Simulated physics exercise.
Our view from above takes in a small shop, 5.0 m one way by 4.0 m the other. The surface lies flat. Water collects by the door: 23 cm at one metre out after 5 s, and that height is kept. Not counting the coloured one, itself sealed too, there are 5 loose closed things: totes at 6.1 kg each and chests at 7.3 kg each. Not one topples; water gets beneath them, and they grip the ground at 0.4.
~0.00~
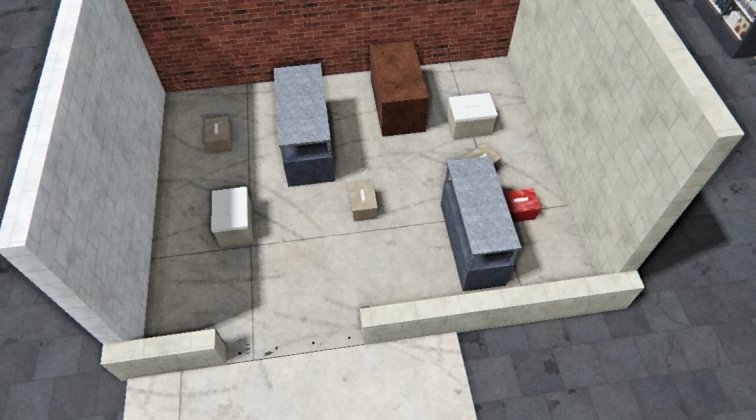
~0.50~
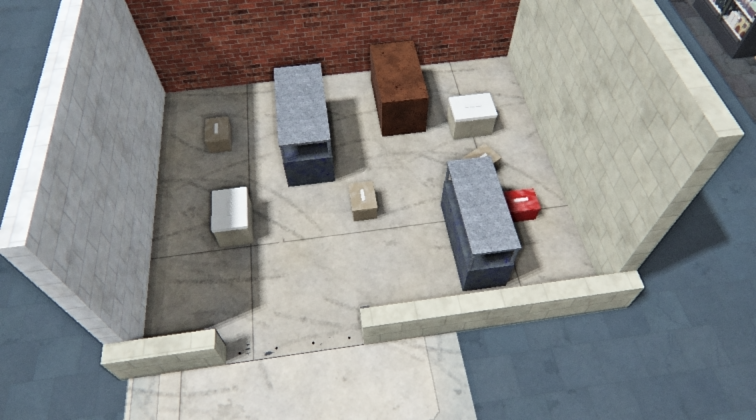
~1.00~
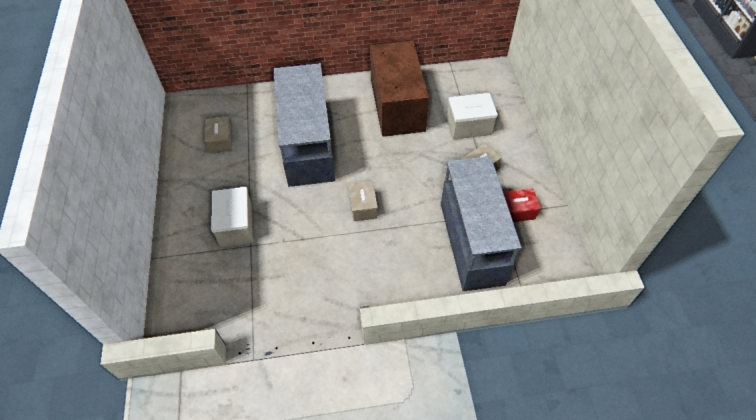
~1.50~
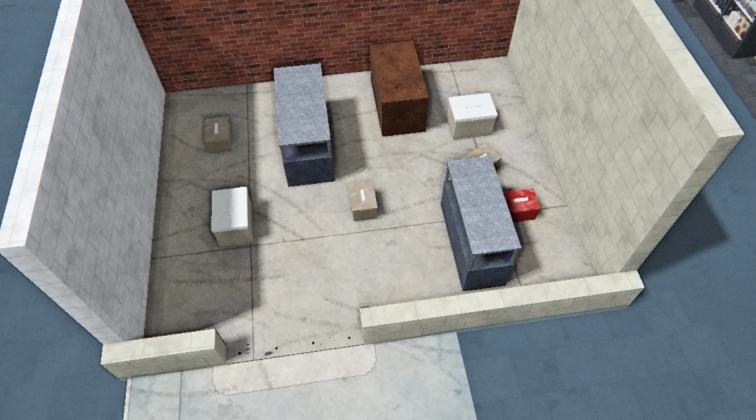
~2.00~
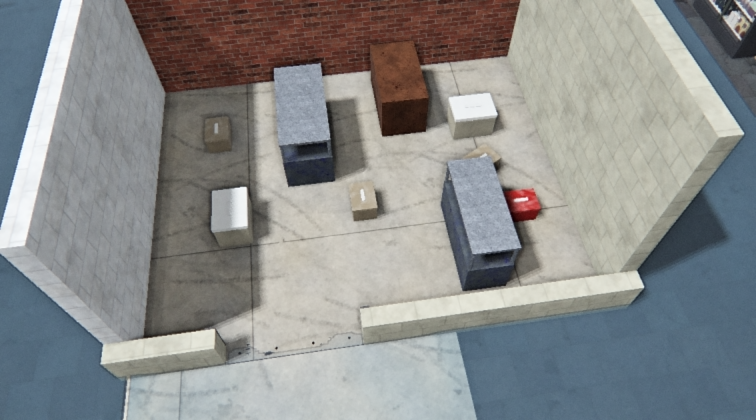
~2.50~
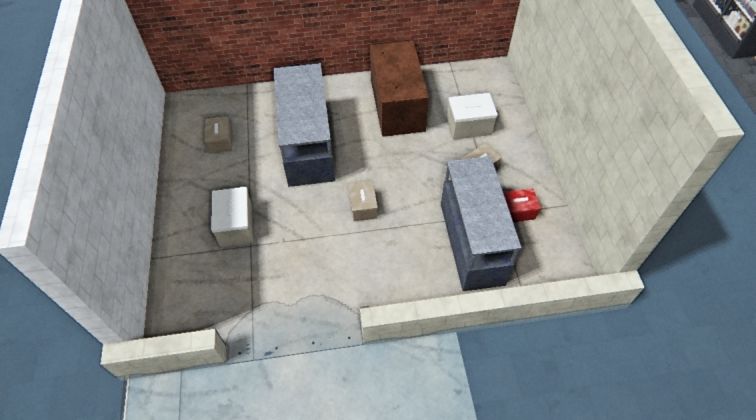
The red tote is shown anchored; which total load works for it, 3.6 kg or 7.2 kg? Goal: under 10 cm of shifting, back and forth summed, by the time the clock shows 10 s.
It looks like only the bigger mass suffices.
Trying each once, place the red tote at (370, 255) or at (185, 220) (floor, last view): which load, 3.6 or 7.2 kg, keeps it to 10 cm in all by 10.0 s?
Respectively, neither option succeeds and neither option succeeds.
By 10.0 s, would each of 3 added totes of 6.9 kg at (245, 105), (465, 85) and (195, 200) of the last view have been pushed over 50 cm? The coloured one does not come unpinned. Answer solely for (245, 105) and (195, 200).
Well, beyond half a metre and then beyond half a metre.
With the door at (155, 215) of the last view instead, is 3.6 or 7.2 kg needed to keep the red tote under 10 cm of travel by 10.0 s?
Answer: Only the upper mass works.
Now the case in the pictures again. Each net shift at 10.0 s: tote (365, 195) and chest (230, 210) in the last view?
The first is 300 cm from its start, the second 150 cm.
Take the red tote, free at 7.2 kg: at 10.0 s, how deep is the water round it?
3 cm, roughly.
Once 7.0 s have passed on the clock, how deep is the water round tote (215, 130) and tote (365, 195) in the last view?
About 10 and 7 cm.
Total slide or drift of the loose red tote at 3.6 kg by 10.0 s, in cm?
Total path: Approx. 20 cm.
After 3.5 s the red tote would be 0 cm from its start with 3.6 kg and 0 cm from its start with 7.2 kg; 0 cm of water round it then.
After 4.5 s the red tote would be 0 cm from its start with 3.6 kg and 0 cm from its start with 7.2 kg; 0 cm of water round it then.
After 7.0 s the red tote would be 0 cm from its start with 3.6 kg and 0 cm from its start with 7.2 kg; 1 cm of water round it then.
After 10.0 s the red tote would be 24 cm from its start with 3.6 kg and 2 cm from its start with 7.2 kg; 3 cm of water round it then.
